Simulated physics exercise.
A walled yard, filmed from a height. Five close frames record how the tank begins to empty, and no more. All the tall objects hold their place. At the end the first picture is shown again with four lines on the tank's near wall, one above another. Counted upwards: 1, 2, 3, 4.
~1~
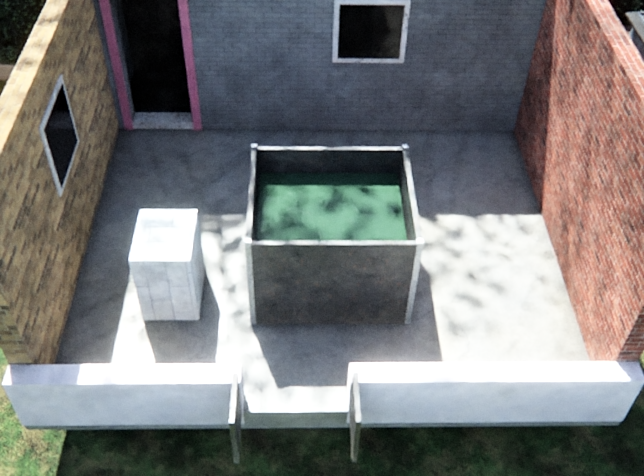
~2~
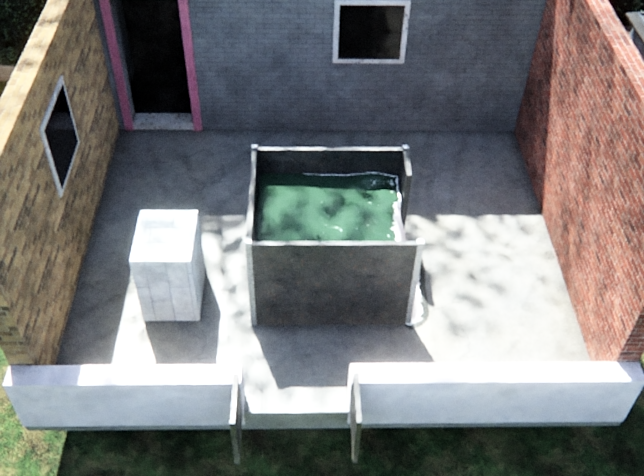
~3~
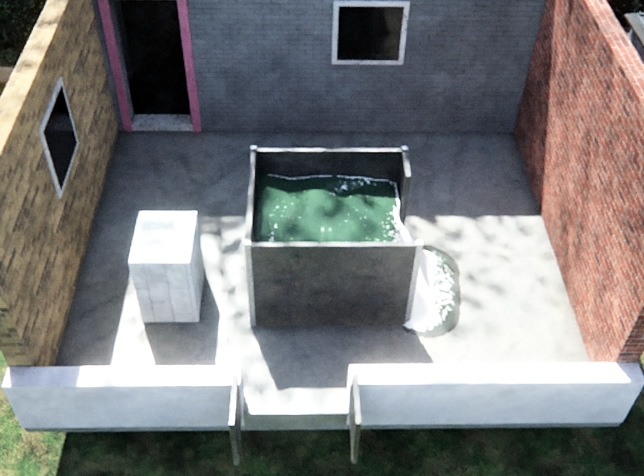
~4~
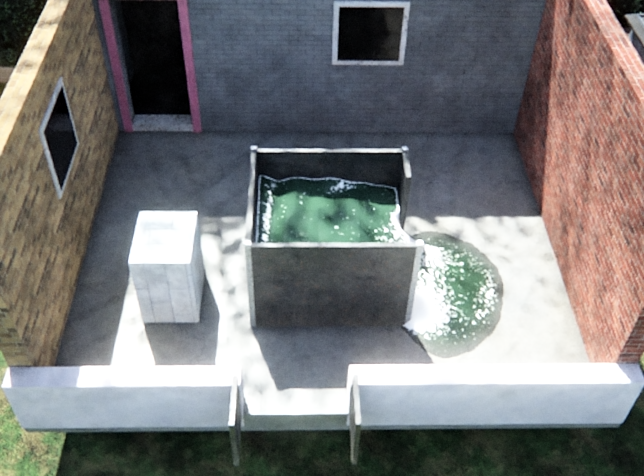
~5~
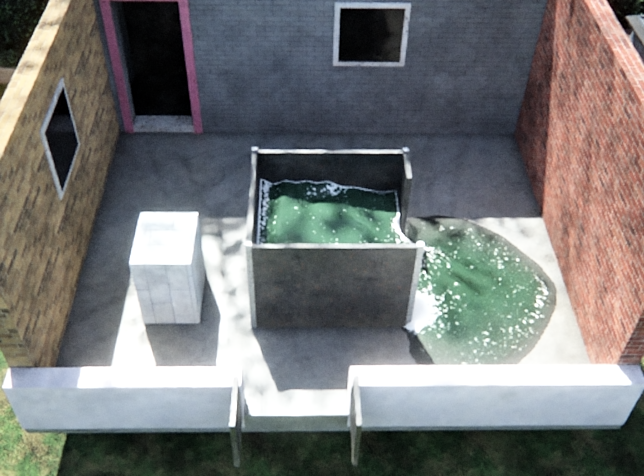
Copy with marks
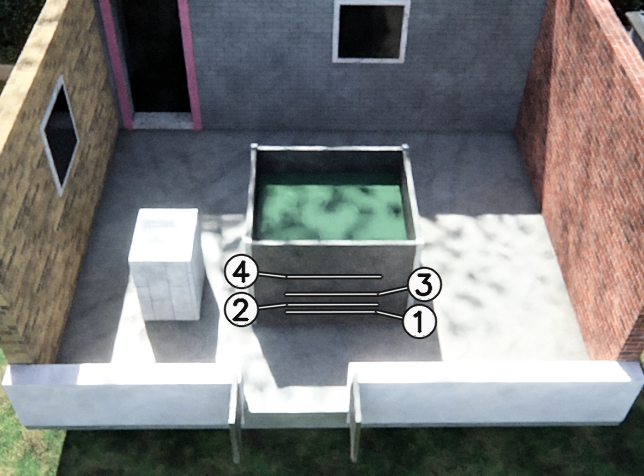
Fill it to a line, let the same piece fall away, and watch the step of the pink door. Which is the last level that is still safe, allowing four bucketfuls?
Go for 4.
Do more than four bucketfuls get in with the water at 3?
No, that is safe.
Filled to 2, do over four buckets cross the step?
No.
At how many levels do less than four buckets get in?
All of the four.
In white, 1 at (331, 311); 2 at (331, 304); 3 at (332, 294); 4 at (333, 276); from the bottom up 1, 2, 3, 4.
With 1, nothing gets over.
With 2, nothing gets over.
With 3, nothing gets over.
With 4, a splash gets over, under a bucket.
